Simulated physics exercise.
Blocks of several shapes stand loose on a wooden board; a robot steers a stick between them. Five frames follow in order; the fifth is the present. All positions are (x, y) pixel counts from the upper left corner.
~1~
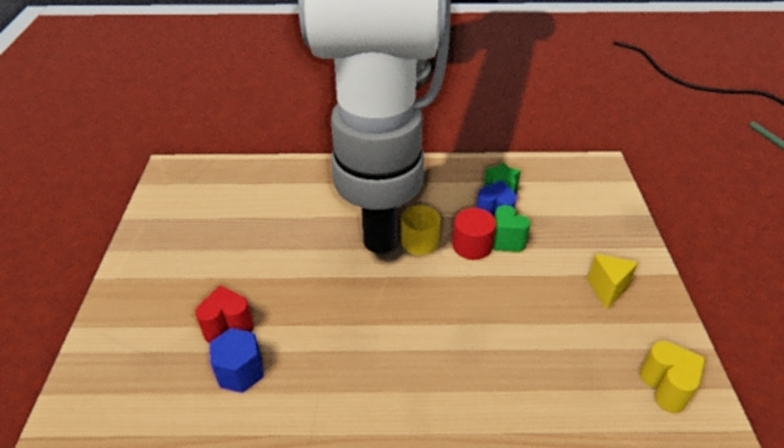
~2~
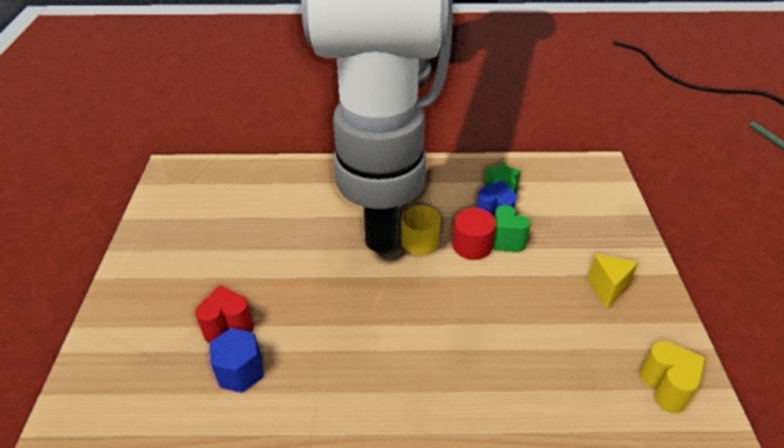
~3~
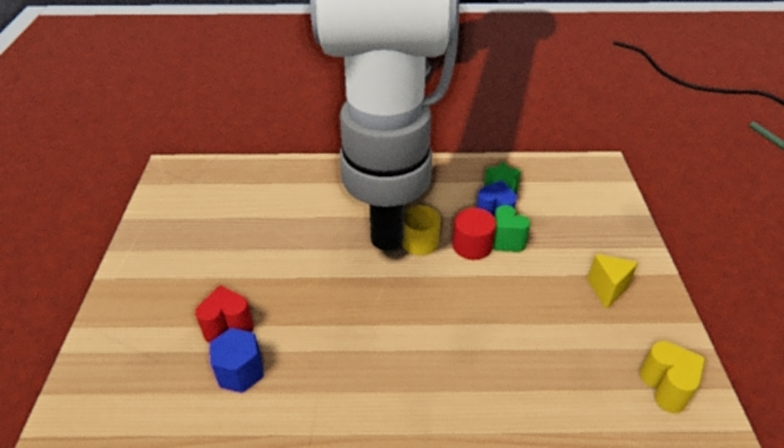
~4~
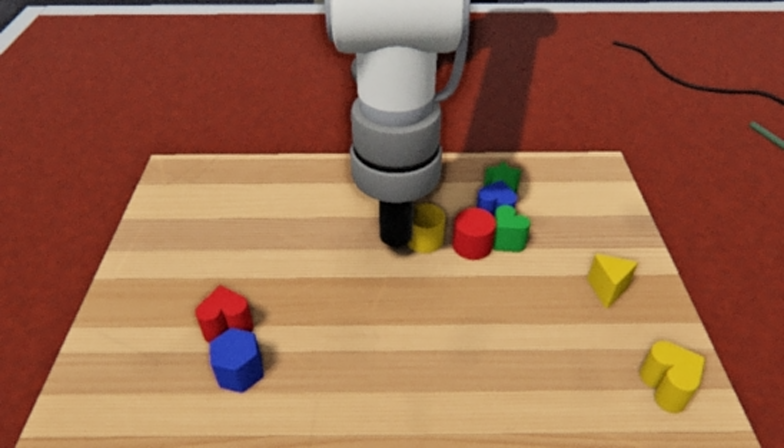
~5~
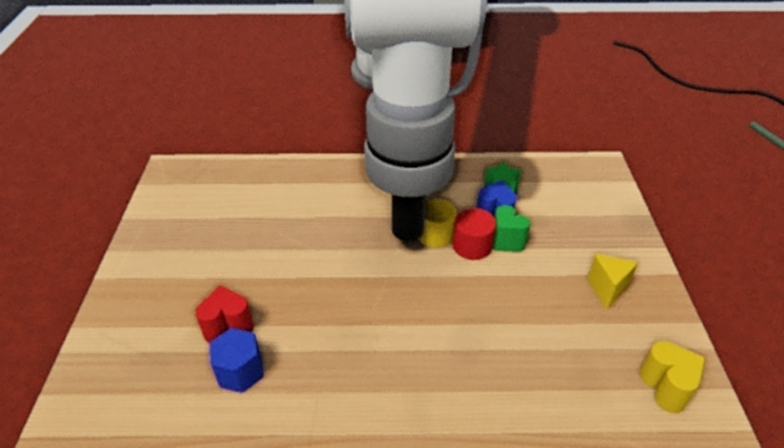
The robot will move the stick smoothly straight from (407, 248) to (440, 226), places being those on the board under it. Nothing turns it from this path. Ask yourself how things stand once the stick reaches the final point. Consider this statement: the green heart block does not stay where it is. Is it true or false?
The statement is true.
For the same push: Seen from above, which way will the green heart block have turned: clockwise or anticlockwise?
Verdict: Counterclockwise.
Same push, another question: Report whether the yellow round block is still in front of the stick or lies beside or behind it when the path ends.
Most likely the yellow round block stays ahead.
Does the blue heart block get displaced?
Yes, that is what happens.
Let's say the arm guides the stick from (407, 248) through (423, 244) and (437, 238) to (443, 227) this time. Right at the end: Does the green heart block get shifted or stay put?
Moved away.
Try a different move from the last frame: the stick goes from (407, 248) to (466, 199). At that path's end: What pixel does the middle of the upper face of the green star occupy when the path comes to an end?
I expect it at (522, 167).
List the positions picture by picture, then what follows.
The first picture shows tip of the stick (380, 242), middles of tops, yellow round block (421, 217), red round block (476, 221), blue heart block (498, 192), green heart block (511, 217).
The second picture shows stick (382, 241), nothing pushed.
The third picture shows stick (387, 239), nothing pushed.
The fourth picture shows stick (396, 236), yellow round block (426, 215).
The fifth picture shows stick (408, 231), yellow round block (438, 210), red round block (476, 221), blue heart block (498, 192), green heart block (511, 217).
What follows on the original path. Halfway along, stick (425, 219); yellow round block (455, 200); red round block (485, 219); green heart block (522, 220), turned 20° anticlockwise.
At the end, stick (442, 209); yellow round block (472, 191); red round block (486, 219); blue heart block (510, 190); green heart block (523, 220), turned 20° anticlockwise.
